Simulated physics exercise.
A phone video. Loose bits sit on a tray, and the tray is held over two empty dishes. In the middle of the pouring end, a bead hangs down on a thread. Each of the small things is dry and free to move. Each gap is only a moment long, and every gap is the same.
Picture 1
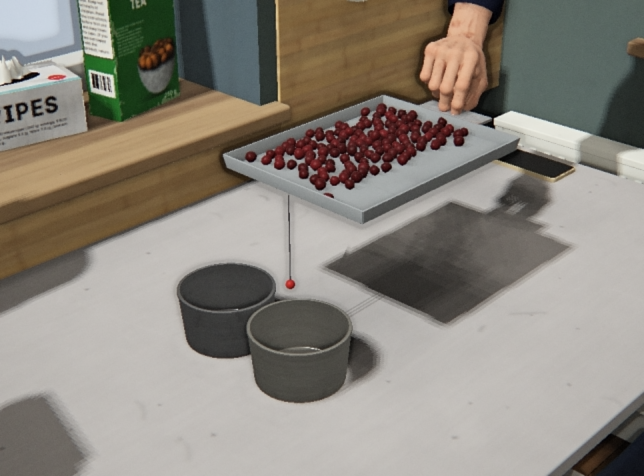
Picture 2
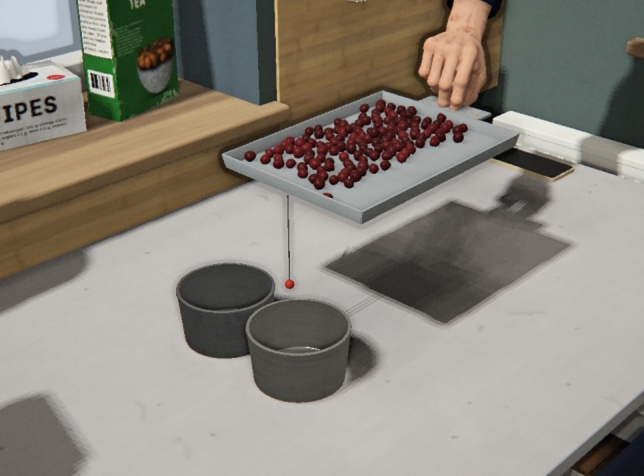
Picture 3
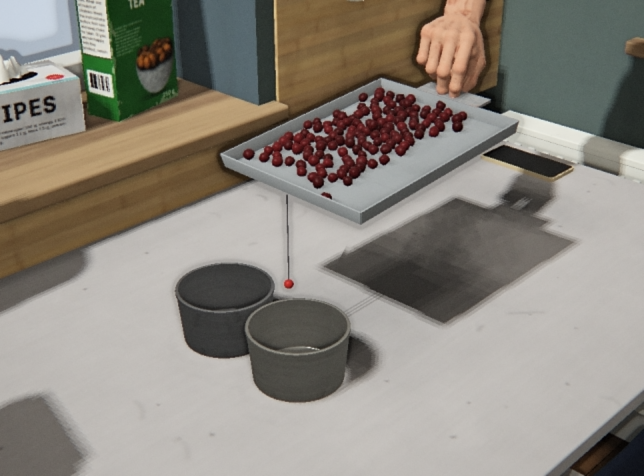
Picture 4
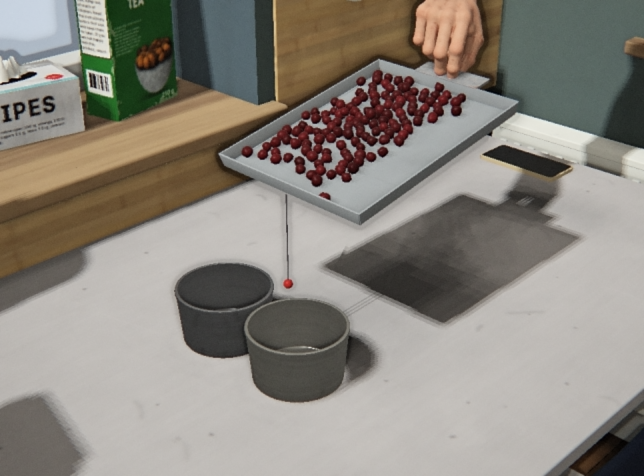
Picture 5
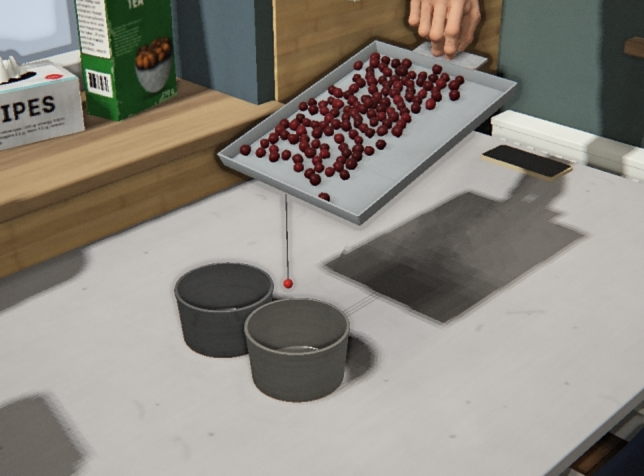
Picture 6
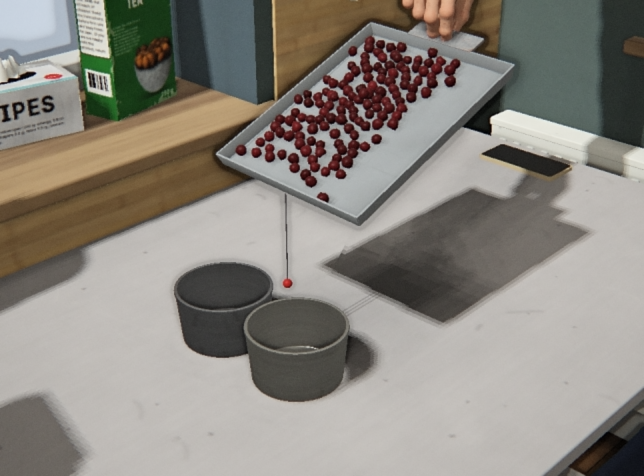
Tray of dark red dried cherries tilting gradually as a hand raises its far end above two empty grey dishes.
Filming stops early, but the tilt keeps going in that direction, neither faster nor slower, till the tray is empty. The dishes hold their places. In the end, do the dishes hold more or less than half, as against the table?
So the dishes mostly succeed at catching it, really.
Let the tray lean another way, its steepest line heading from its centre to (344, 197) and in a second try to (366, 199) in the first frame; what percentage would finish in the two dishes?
Shares, approx.: 60 %, then 40 %.
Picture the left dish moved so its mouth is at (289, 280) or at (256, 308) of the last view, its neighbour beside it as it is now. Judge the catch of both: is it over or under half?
A minority, then a majority.
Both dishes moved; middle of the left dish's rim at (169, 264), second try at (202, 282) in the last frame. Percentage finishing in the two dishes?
You'd end up with around 50 per cent and then around 70 per cent.
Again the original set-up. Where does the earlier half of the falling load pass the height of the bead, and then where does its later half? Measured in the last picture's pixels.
About (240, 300) to begin with, then about (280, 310).
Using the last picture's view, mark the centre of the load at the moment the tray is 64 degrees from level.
Centre estimate: (292, 159).
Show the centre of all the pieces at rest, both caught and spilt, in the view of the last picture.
Roughly pixel (269, 365).
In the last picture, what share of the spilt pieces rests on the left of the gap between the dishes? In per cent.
Looks to be around 80 per cent of the spill.
Soon, tray tipped steeply; nearly all on the tray; a small part in the air.
A while on, tray tipped past a quarter turn; about two thirds on the tray; a small part in the right dish; a small part in the left dish; a small part outside both; a small part in the air.
Towards the end, tray tipped past a quarter turn; about a third in the right dish; about a quarter in the left dish; about a third outside both.
Finally, tray tipped past a quarter turn; about a third in the right dish; about a quarter in the left dish; about a third outside both.
